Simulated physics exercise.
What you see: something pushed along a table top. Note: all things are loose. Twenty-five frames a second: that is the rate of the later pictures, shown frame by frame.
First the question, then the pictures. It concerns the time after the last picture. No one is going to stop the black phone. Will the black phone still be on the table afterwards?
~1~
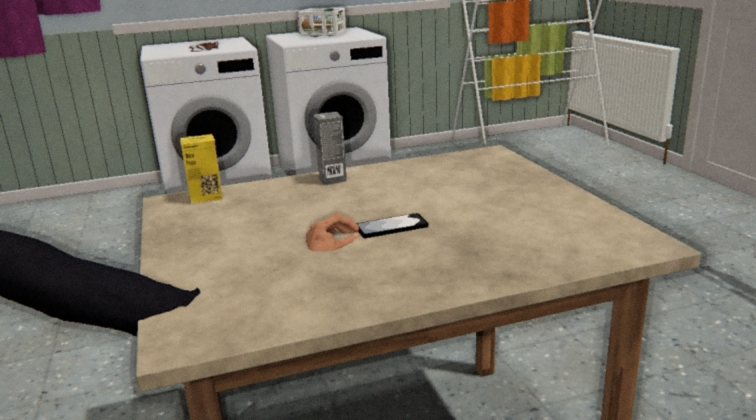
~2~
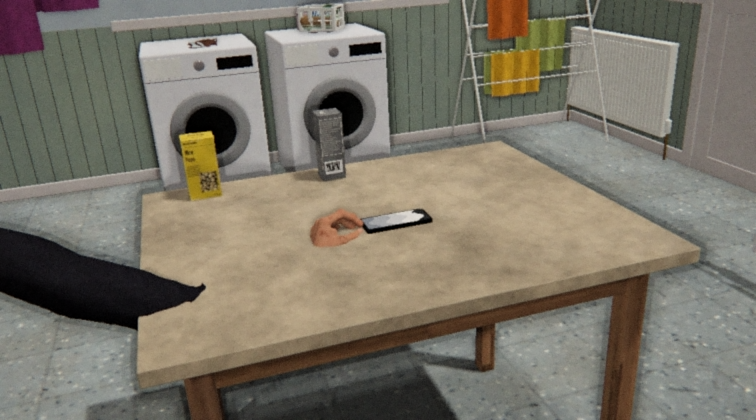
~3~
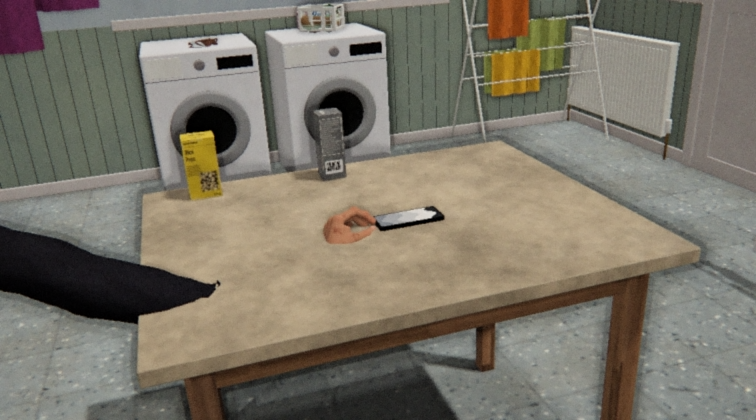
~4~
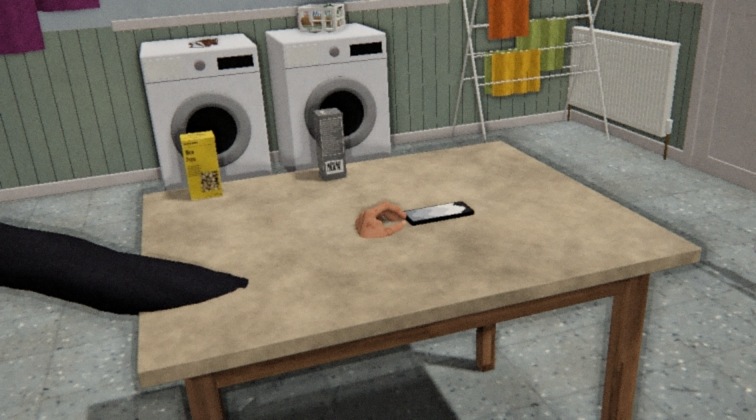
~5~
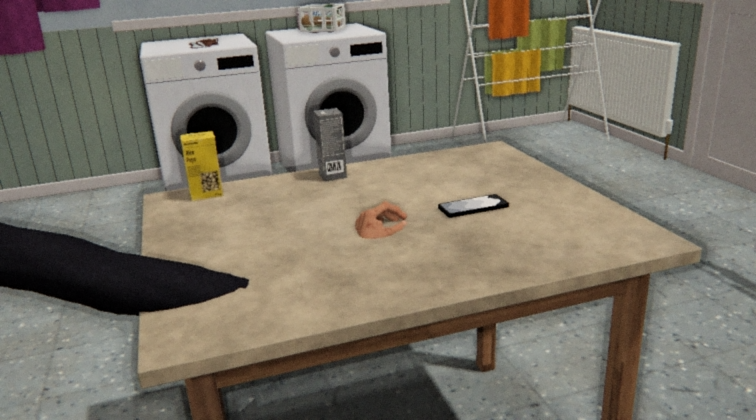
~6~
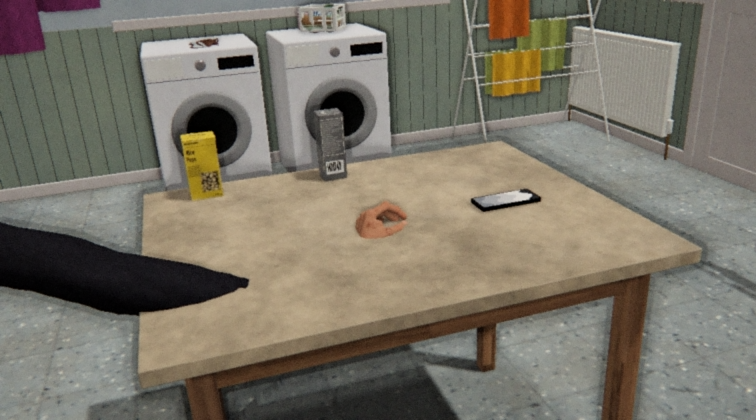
No: Seems to me it makes it past the edge.
Then, 0.20 s on from there, black phone now off the table.
Then, 0.40 s on from there, things are still on the move.
Then, 0.60 s on from there, as before.
In the end, off the table, black phone.
